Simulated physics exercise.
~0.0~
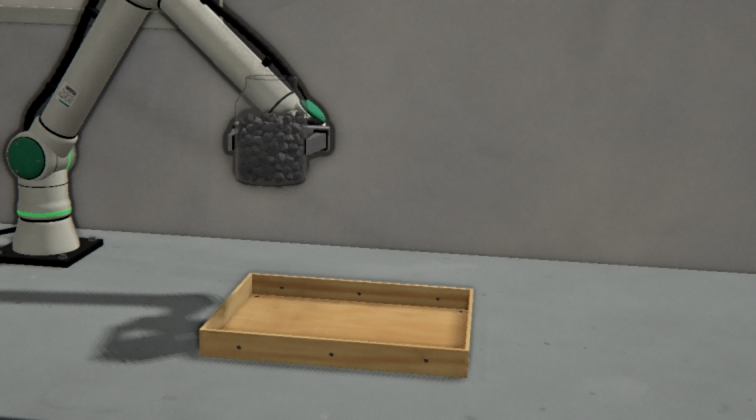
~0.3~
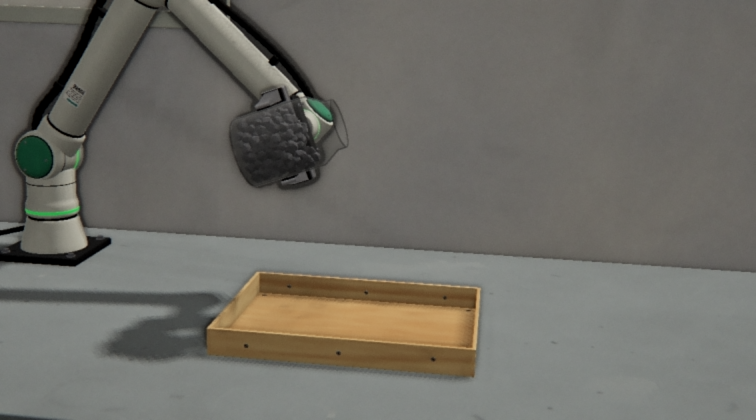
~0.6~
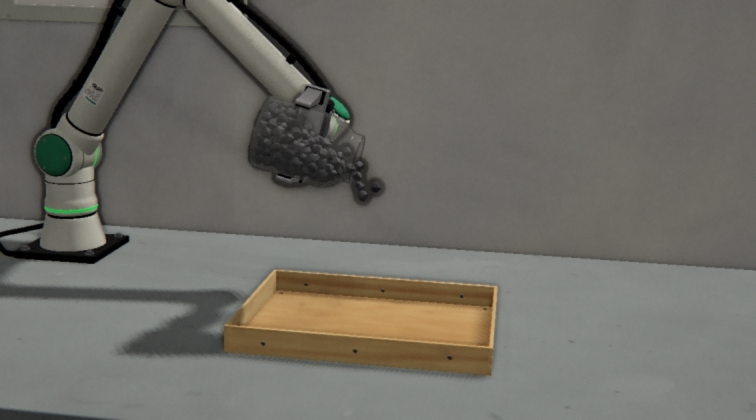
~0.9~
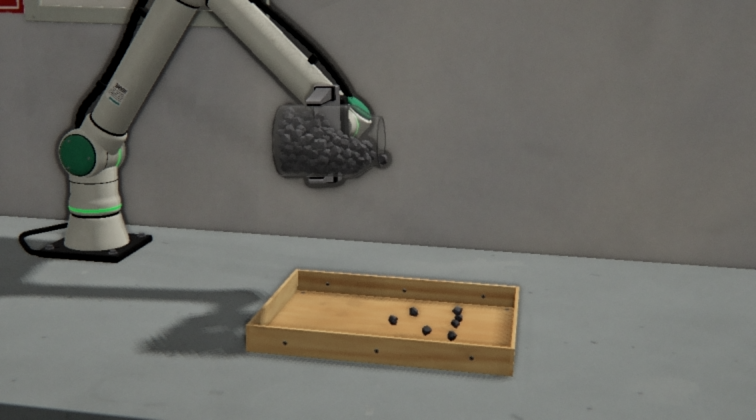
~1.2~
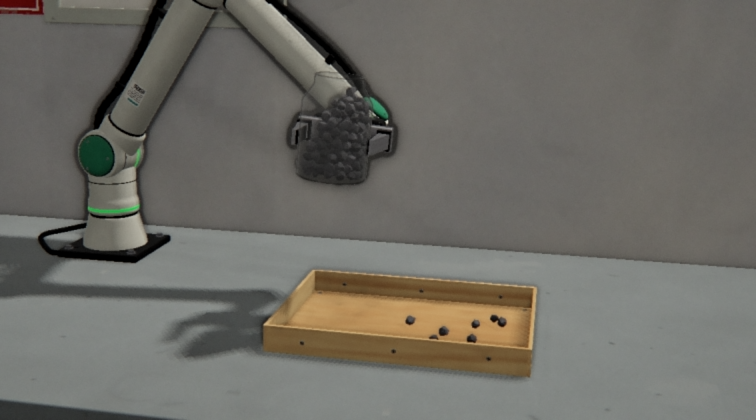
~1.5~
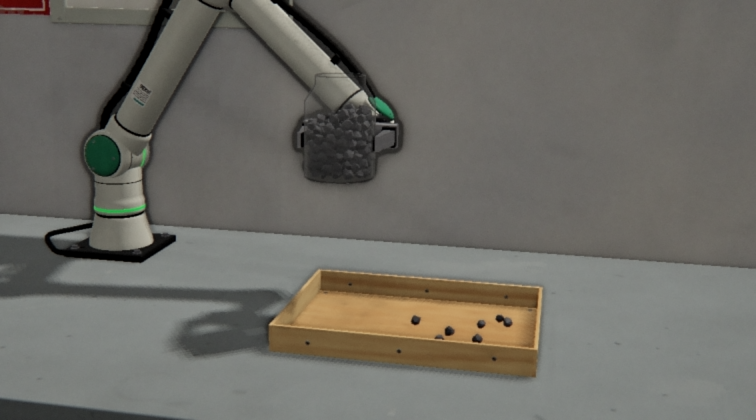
A robot arm tipped a clear jar packed with dark pebbles onto its side above a shallow wooden tray, and a few tumbled out and scattered across it. The arm then turned the jar upright again, still holding nearly all of its load.
